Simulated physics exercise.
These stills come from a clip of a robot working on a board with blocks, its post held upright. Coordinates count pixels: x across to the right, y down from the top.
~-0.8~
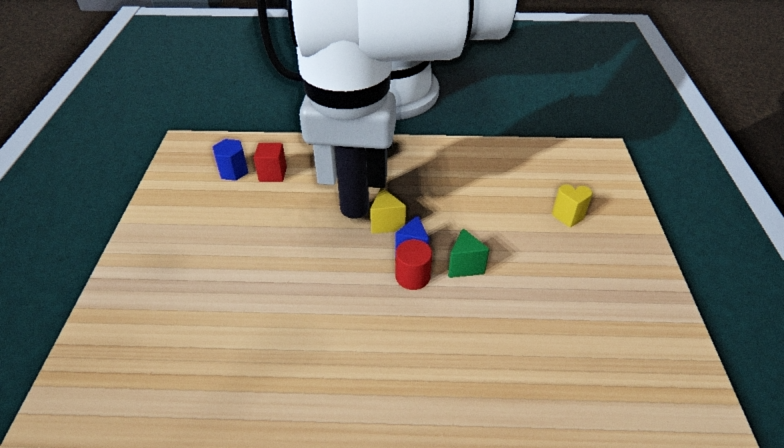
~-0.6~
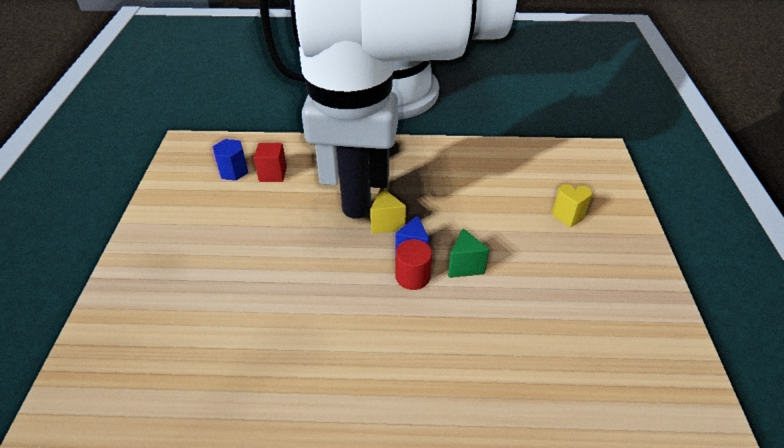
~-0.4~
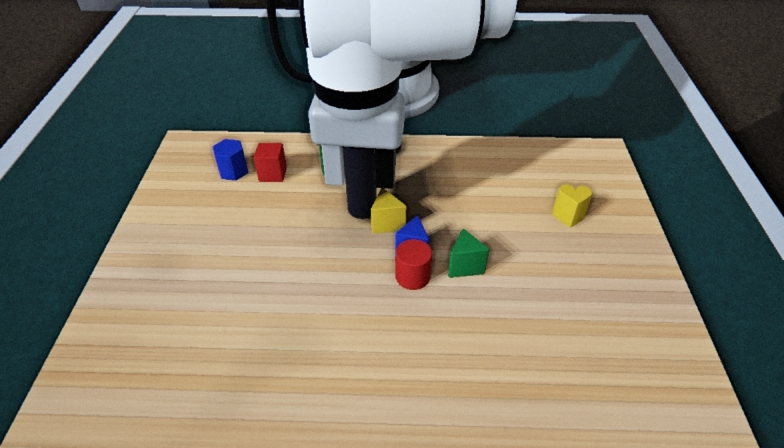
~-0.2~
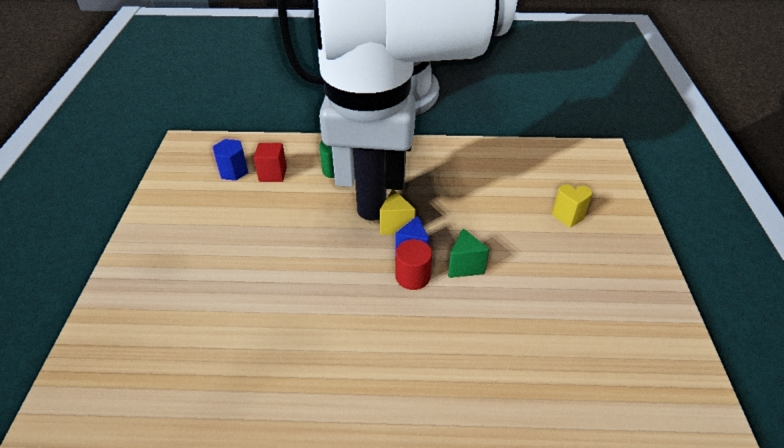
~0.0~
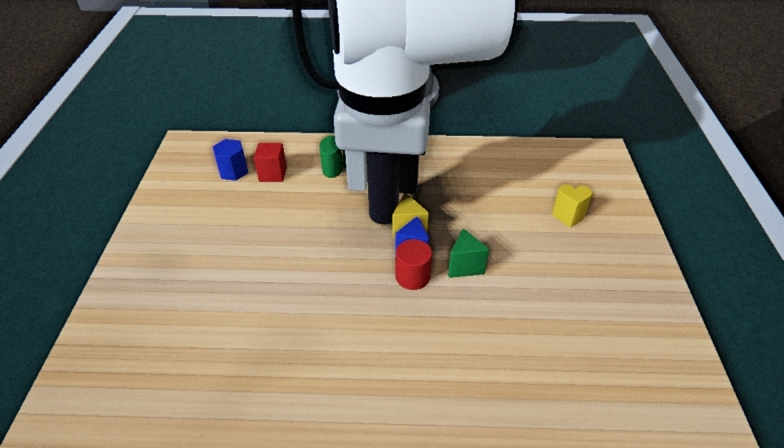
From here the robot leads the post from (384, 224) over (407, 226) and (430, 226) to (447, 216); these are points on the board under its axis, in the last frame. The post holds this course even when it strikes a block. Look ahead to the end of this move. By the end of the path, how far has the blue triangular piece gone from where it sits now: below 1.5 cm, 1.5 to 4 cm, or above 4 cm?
Displacement: Within 1.5 cm.
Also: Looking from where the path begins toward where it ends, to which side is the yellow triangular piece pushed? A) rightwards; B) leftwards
The correct letter is A.
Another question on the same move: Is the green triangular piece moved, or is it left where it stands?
By the last moment of the path, the green triangular piece has stayed put.
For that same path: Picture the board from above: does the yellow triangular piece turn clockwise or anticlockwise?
Viewed from above, clockwise.
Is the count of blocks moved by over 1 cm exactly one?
My answer is yes.
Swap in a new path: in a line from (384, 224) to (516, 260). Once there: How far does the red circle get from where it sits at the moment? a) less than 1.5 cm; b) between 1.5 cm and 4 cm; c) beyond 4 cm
a - less than 1.5 cm.
What follows on the original path. Halfway along, post at (419, 219); yellow triangular piece at (444, 213), turned 20° clockwise.
At the end, post at (448, 208); yellow triangular piece at (454, 214), turned 30° clockwise; blue triangular piece still; green triangular piece still.
